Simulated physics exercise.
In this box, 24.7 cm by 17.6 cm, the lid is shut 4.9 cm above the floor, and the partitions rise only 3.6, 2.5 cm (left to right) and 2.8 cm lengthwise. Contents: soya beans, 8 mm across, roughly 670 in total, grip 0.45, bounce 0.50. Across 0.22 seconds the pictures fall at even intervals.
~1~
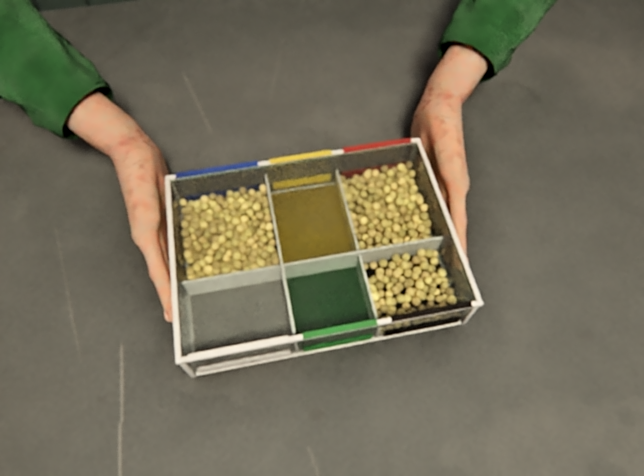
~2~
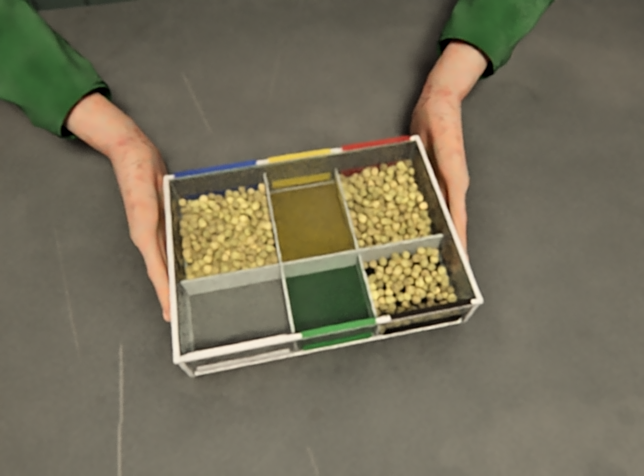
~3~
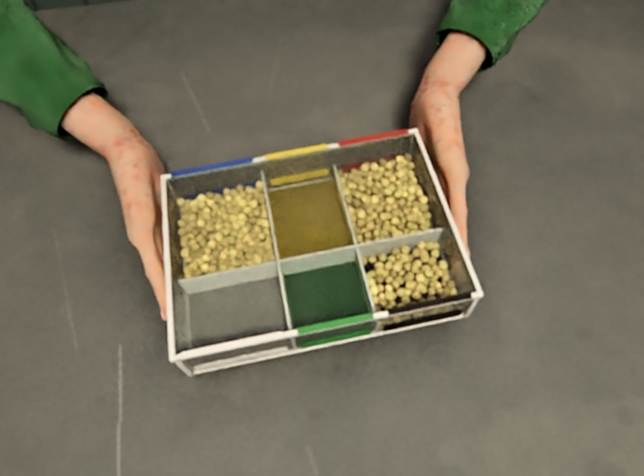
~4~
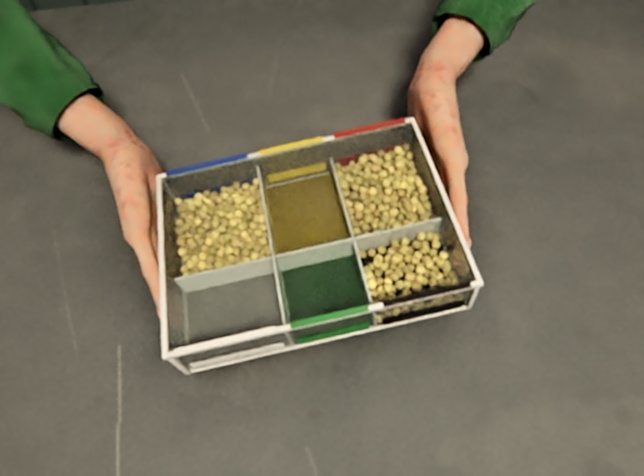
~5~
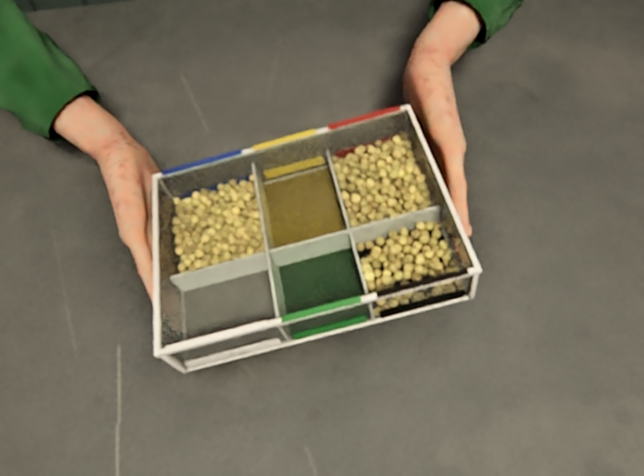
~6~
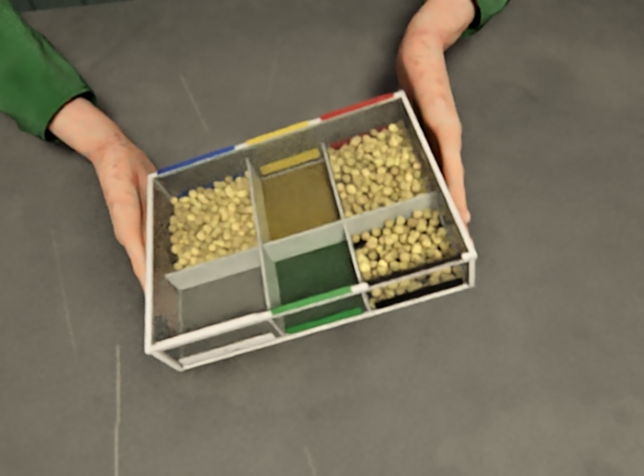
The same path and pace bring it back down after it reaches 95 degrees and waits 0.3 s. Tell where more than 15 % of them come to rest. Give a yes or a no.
Red compartment - no; blue compartment - yes; green compartment - no; yellow compartment - yes; white compartment - no; black compartment - no.
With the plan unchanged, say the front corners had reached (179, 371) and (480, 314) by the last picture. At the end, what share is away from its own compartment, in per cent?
Then roughly 75 per cent.
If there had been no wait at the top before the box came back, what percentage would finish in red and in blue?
Red 5, blue 60.
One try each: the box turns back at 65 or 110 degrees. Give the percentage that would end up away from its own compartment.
About 15 and 50 per cent.
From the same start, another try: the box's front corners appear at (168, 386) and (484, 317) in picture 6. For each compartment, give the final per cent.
Red 0, blue 25, green 30, yellow 0, white 25, black 15.
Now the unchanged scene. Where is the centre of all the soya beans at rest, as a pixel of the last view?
Roughly pixel (234, 223).
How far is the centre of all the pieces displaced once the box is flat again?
It moves around 7.0 centimetres.
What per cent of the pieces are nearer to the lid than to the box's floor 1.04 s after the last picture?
I'd say around 60 percent of the pieces.
Then, 1.04 s after the last picture, tilt 95 degrees; red 10 %, blue 60 %, green 5 %, yellow 25 %, black 5 %.
Then, 1.73 s after the last picture, tilt 49 degrees; red 5 %, blue 65 %, yellow 25 %.
Then, 2.45 s after the last picture, tilt 0 degrees; red 5 %, blue 65 %, yellow 25 %.
In the end, red 5 %, blue 65 %, green 0 %, yellow 25 %, white 0 %, black 0 %.
